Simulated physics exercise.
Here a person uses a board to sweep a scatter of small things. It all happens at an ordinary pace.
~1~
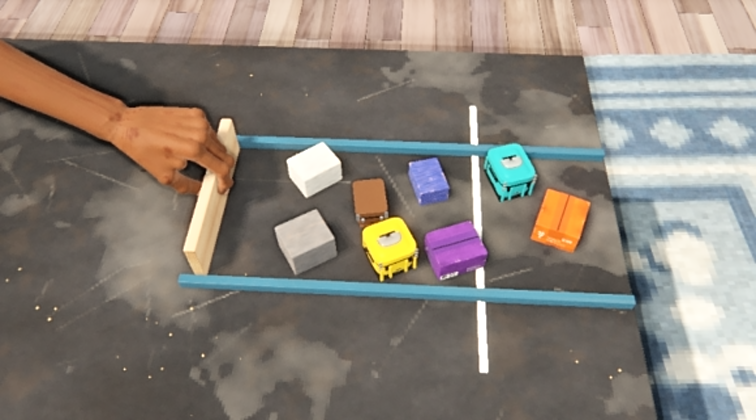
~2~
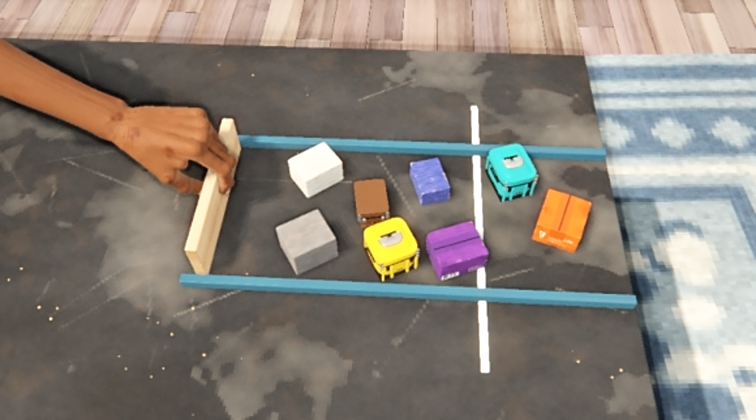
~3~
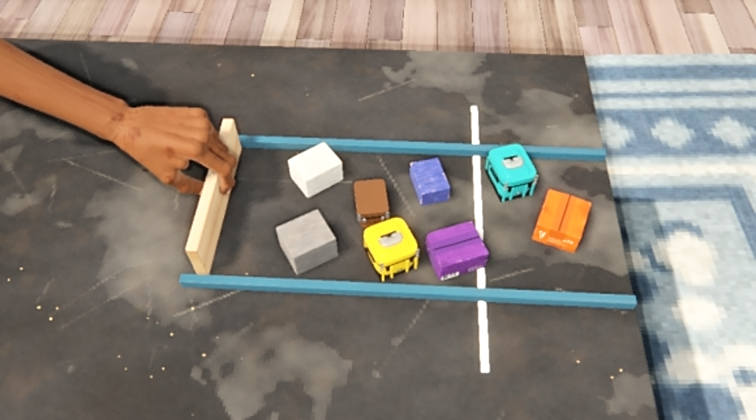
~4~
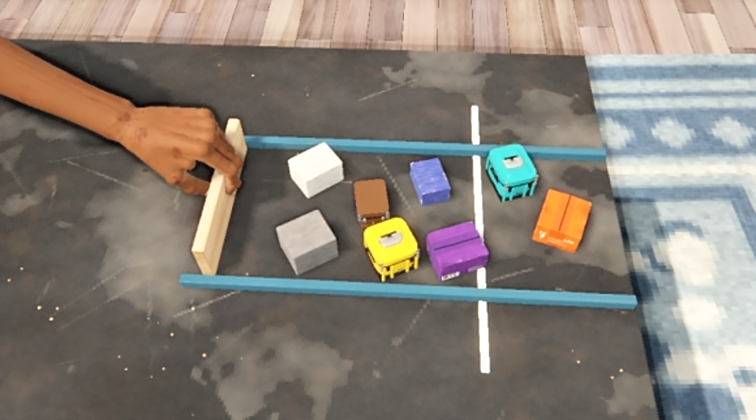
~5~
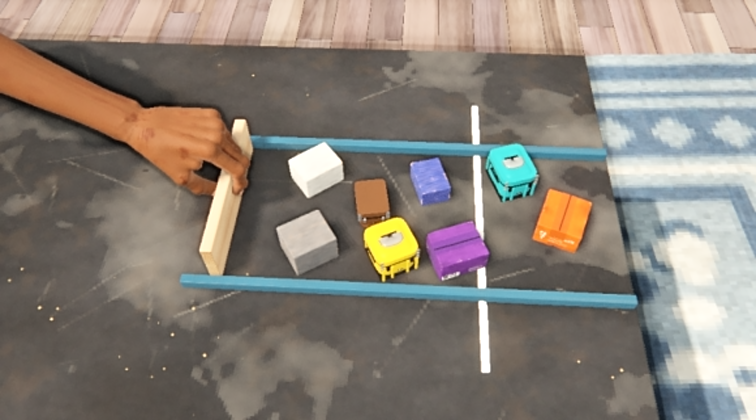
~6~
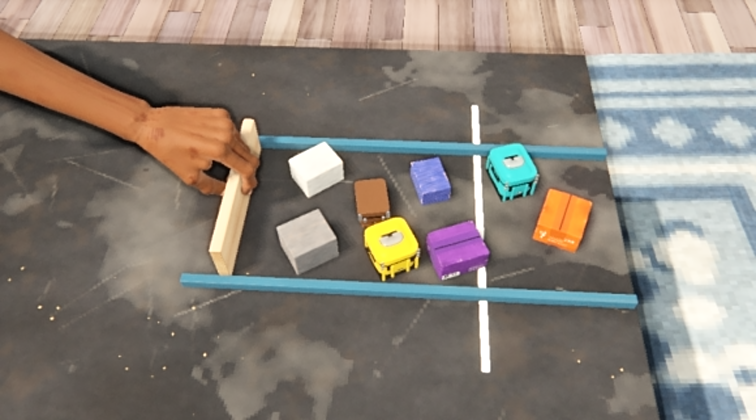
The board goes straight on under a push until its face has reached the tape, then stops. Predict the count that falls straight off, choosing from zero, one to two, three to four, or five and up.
Predicted count: Zero.
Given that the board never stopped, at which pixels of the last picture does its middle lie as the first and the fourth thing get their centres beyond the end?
At (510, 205) for the first, at (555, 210) for the fourth.
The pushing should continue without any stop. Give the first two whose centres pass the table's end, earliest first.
The purple box first, the orange box second.
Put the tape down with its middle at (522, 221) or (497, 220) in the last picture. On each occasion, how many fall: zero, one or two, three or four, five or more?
Count at position one: One to two; at position two: None at all.
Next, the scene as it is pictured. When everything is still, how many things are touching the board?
3.
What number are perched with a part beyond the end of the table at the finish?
I make it 0.
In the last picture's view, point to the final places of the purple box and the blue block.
Near (598, 263) and (518, 198).
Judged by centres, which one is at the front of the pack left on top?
I'd say the purple box.
Soon after, none off yet; orange box at rest near (562, 221); turquoise case at rest near (511, 172); purple box at rest near (457, 250).
After that, none off yet; orange box at rest near (562, 221); turquoise case at rest near (511, 172); purple box displaced about its own width near (513, 254).
In the end, the number that fall off is zero.
